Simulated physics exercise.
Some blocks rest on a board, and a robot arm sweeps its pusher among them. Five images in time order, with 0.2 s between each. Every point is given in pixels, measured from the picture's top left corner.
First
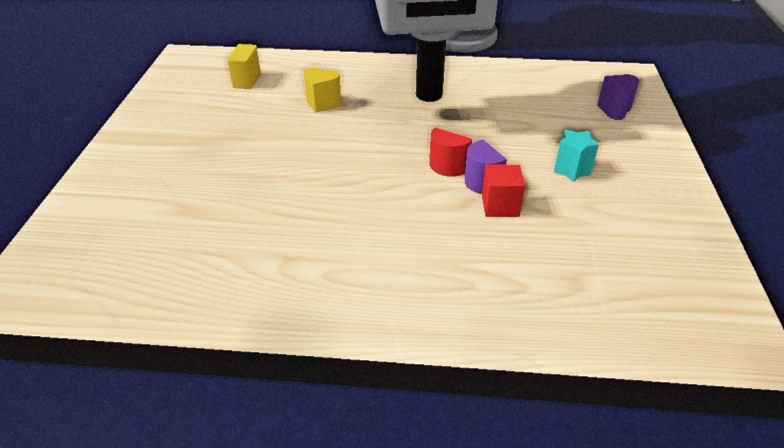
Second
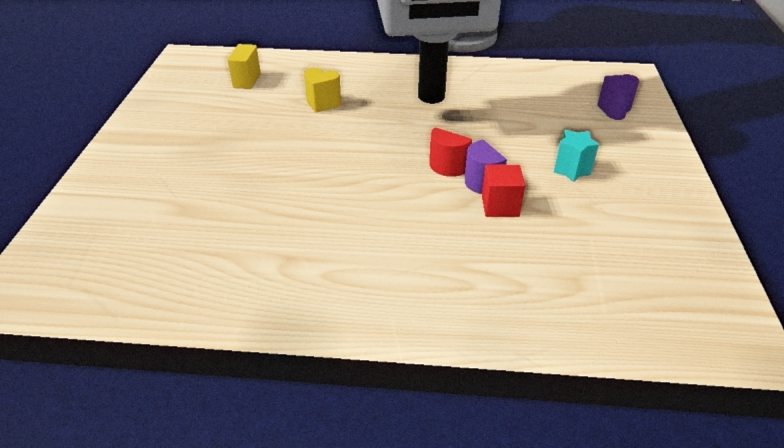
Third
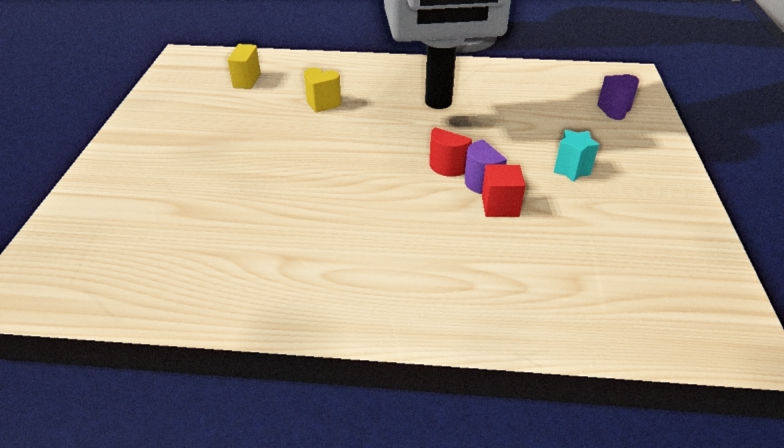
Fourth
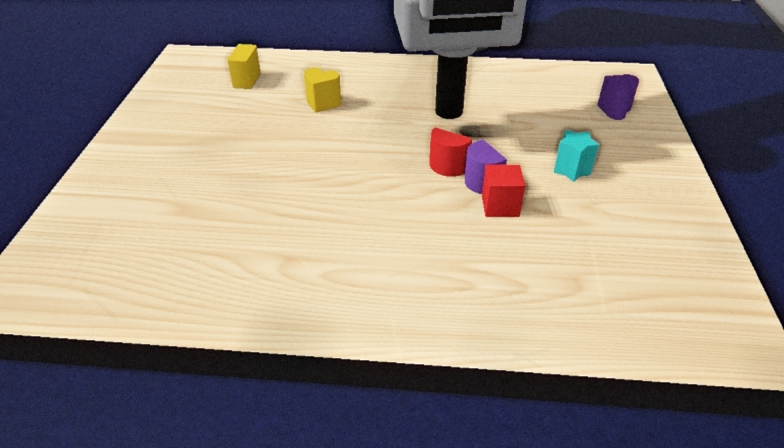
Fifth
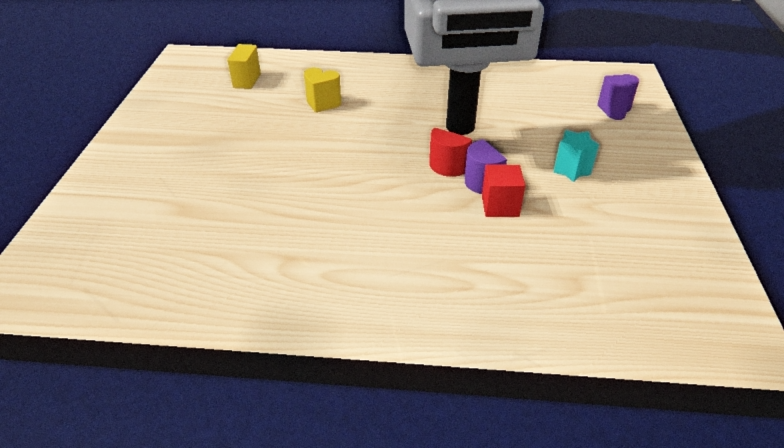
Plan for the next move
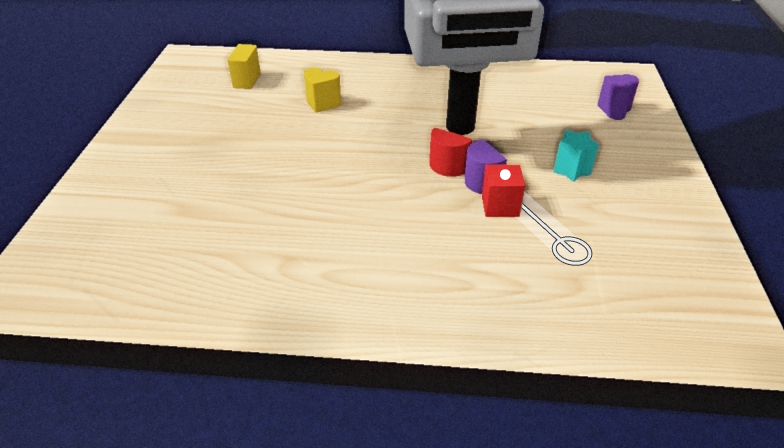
Black pusher on a robot arm moving slightly down and right toward red and purple blocks sitting still on a wooden board.
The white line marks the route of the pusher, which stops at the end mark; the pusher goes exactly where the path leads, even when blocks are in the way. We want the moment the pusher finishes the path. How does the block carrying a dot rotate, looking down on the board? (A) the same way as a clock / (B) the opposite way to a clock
I'll go with B - the opposite way to a clock.
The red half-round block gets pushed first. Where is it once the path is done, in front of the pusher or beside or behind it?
The red half-round block slips off.
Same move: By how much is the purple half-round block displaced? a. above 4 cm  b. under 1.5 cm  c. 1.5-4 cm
The correct letter is a.
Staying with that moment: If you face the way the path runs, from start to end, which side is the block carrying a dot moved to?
Off to the right side.
The drawn path runs from (459, 147) to (572, 251); the dot is on the red square.
One third of the way, pusher (495, 158); purple half-round block (489, 168), turned 40° clockwise; red square (512, 194), turned 40° anticlockwise.
Two thirds of the way, pusher (534, 192); purple half-round block (493, 181), turned 100° clockwise; red square (515, 202), turned 40° anticlockwise.
At the end, pusher (578, 230); red half-round block not moved; purple half-round block (493, 181), turned 100° clockwise; red square (515, 202), turned 40° anticlockwise.
